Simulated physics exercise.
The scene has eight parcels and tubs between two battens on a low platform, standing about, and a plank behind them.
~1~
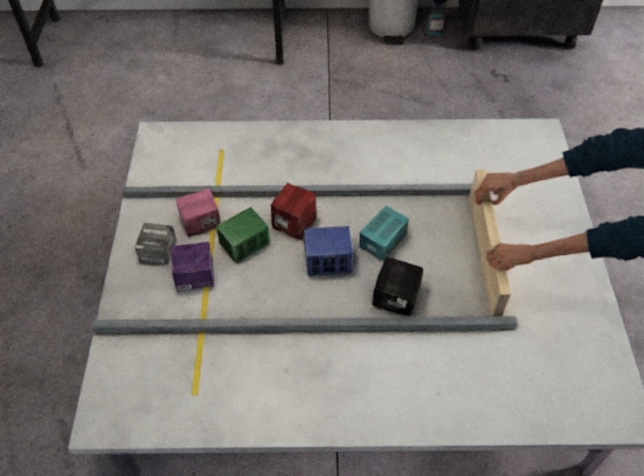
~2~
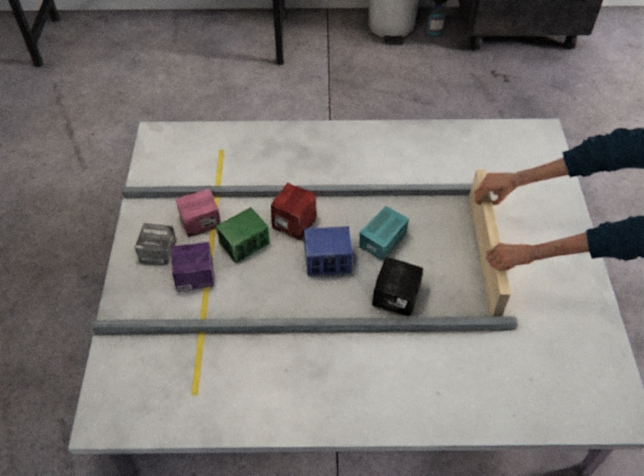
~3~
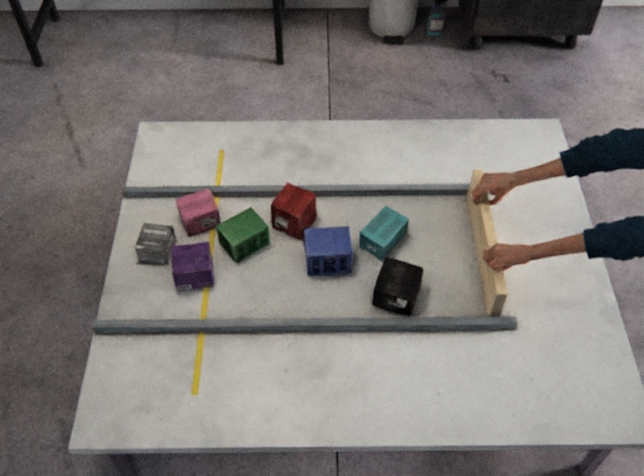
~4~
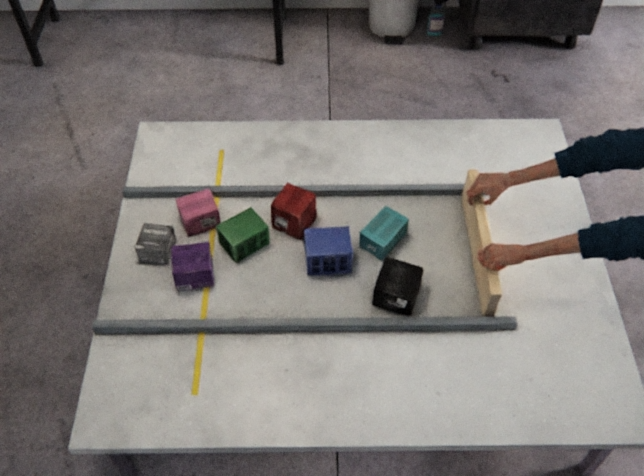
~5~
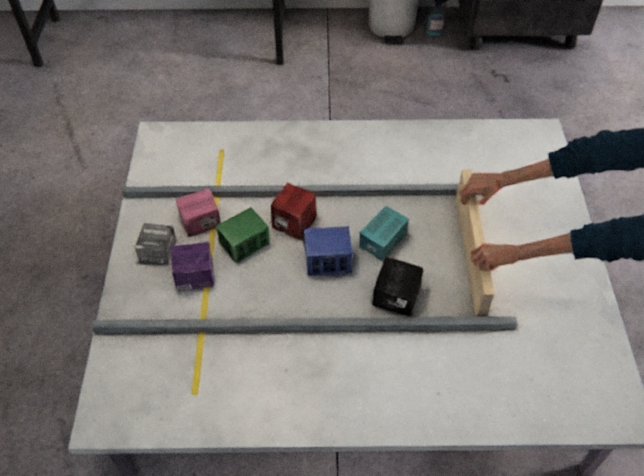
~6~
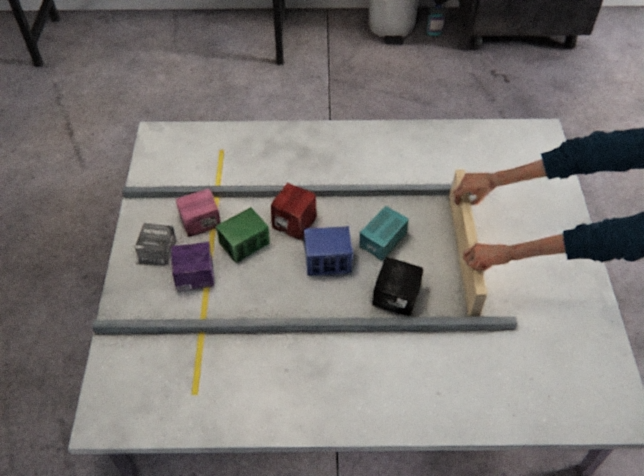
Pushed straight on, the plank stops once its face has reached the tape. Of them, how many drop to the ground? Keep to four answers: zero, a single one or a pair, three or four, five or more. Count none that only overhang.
The answer is zero.
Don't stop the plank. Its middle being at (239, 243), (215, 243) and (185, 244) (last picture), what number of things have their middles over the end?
Over the end: 0, 0, 2.
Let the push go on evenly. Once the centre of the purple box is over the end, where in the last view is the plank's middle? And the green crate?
Roughly (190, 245); roughly (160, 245).
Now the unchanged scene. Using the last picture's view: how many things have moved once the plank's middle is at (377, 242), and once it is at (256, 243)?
At the first spot 3, then 6.
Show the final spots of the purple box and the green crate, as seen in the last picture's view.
The purple box comes to rest close to (117, 282), while the green crate rests close to (160, 234).
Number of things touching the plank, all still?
Contact count: 3.
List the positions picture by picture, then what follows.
Grey box (156, 243); pink parcel (199, 212); purple box (193, 266); plank (488, 241); tape (210, 256), in the first picture.
Pink parcel (199, 213); green crate (243, 235), in the second picture.
Purple box (193, 266); plank (485, 241), in the third picture.
Grey box (156, 243); blue crate (328, 251), in the fourth picture.
Pink parcel (199, 213); turquoise tote (384, 233), in the fifth picture.
Grey box (156, 243); pink parcel (199, 213); purple box (193, 266); plank (467, 241); tape (210, 256), in the sixth picture.
Soon after, none off yet; grey box at rest near (156, 243); pink parcel at rest near (199, 213); purple box at rest near (193, 266).
In the end, the number that fall off is zero.
